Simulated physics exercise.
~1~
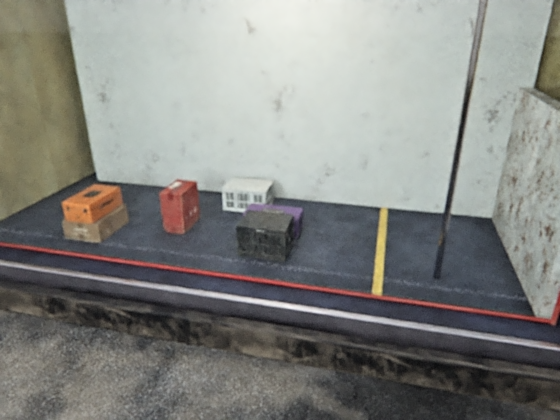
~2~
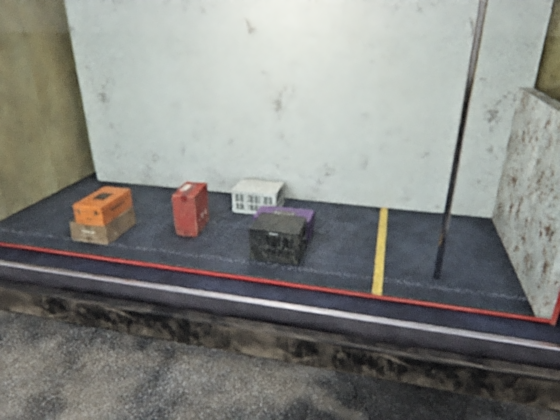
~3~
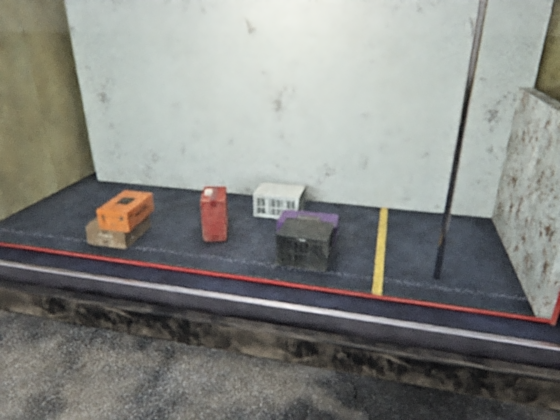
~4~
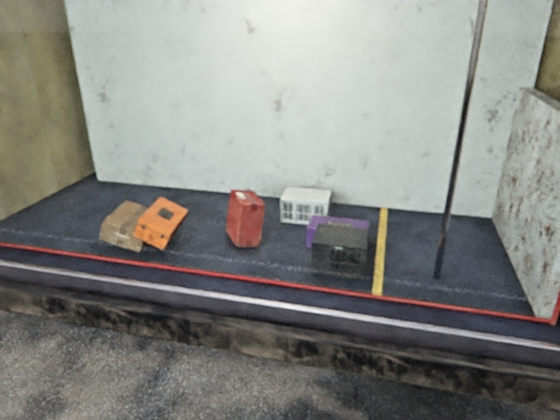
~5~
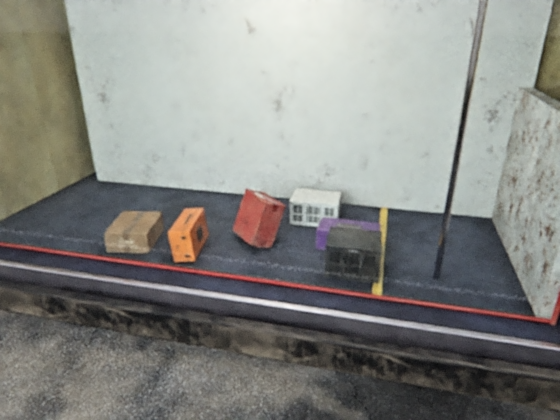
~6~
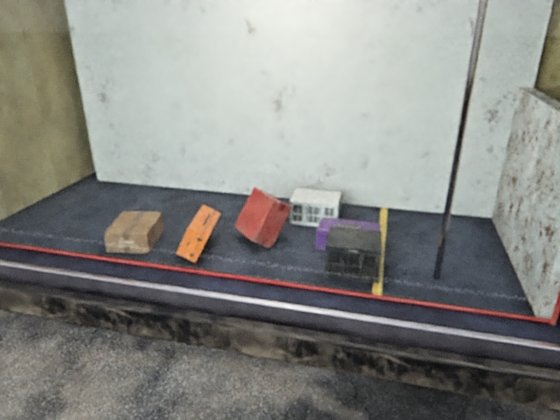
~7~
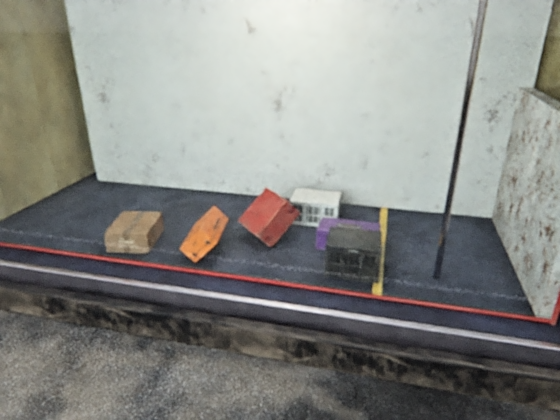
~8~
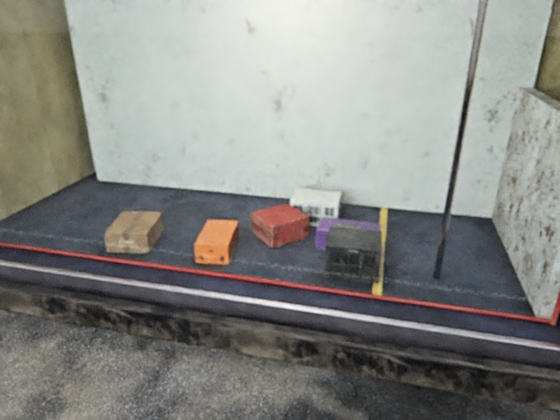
Boxes and crates sliding right across a bay floor, orange toolbox and red pack toppling, all stopping short of the yellow line.
